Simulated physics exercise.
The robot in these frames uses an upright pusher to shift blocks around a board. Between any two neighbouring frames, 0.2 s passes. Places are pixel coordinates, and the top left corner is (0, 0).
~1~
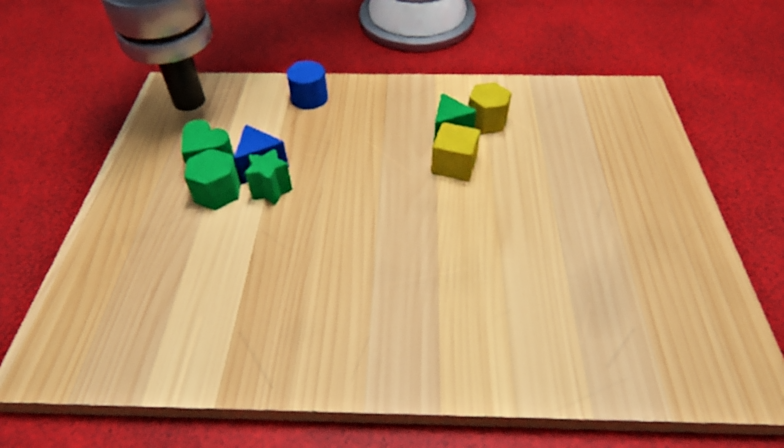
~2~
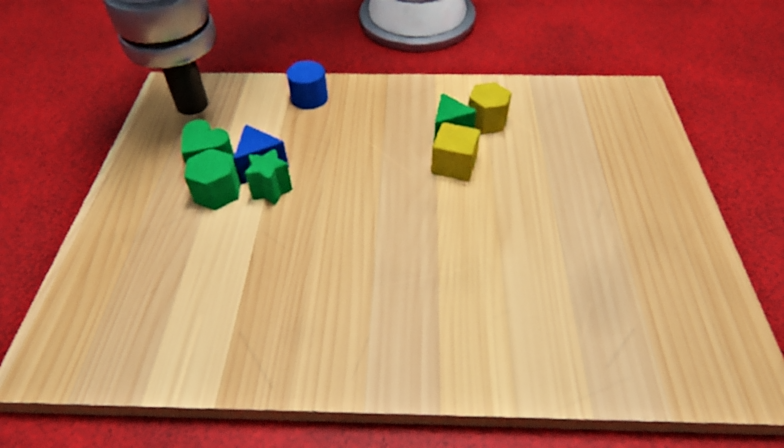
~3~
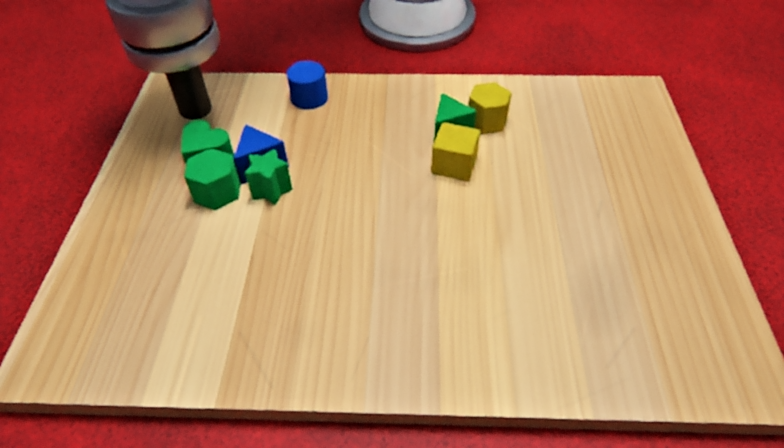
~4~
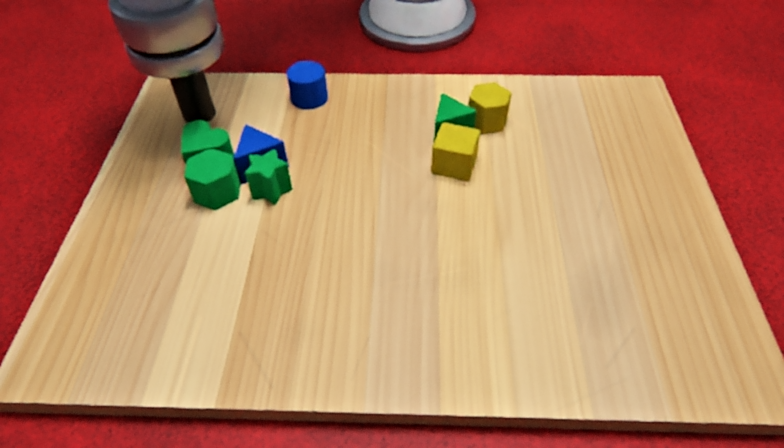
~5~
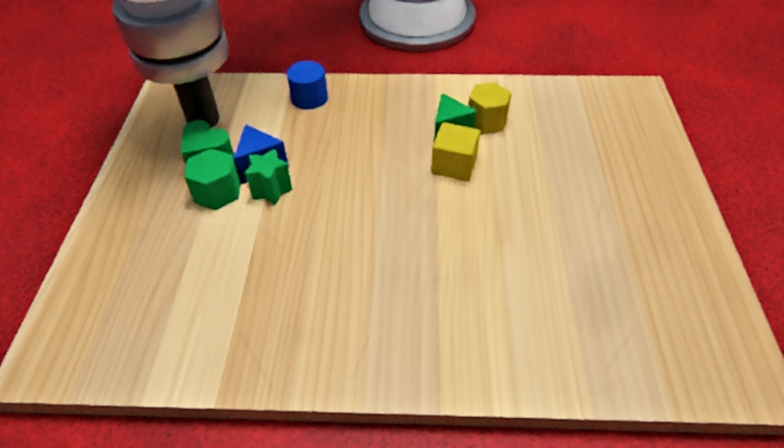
A robotic arm with a dark upright pusher hangs over the upper left of a pale wooden board on a red surface, seen from above at an angle. Green heart, hexagon and star blocks cluster there with a blue triangle, a blue cylinder sits beyond them, and a green triangle stands between yellow blocks right of centre. The pusher edges slightly down and right towards the heart, while the blocks and camera stay still.
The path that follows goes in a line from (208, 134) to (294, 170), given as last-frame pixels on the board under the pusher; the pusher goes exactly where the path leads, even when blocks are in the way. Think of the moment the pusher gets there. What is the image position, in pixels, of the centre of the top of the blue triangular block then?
The centre of its top face lies at (297, 165).
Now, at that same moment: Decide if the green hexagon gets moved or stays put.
It does get moved.
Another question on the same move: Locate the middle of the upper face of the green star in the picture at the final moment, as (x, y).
It comes to (270, 184).
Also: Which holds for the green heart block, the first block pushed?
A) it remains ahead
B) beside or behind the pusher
Correct choice: B.
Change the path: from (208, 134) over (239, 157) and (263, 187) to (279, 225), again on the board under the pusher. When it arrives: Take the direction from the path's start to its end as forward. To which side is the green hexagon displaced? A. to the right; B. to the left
That would be A.
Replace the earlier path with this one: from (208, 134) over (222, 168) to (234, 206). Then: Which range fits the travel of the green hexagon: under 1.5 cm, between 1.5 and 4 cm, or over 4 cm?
I reckon it covers more than 4 cm.
The first path, step by step. One third of the way, pusher at (232, 132); green heart block at (211, 145); green hexagon at (209, 176), turned 15° clockwise.
Two thirds of the way, pusher at (261, 144); green heart block at (211, 145); green hexagon at (209, 176), turned 15° clockwise; blue triangular block at (275, 149), turned 30° clockwise; green star at (268, 173), turned 25° clockwise.
At the end, pusher at (291, 156); green heart block at (211, 145); green hexagon at (209, 176), turned 15° clockwise; blue triangular block at (297, 165), turned 70° clockwise; green star at (270, 184), turned 60° clockwise.
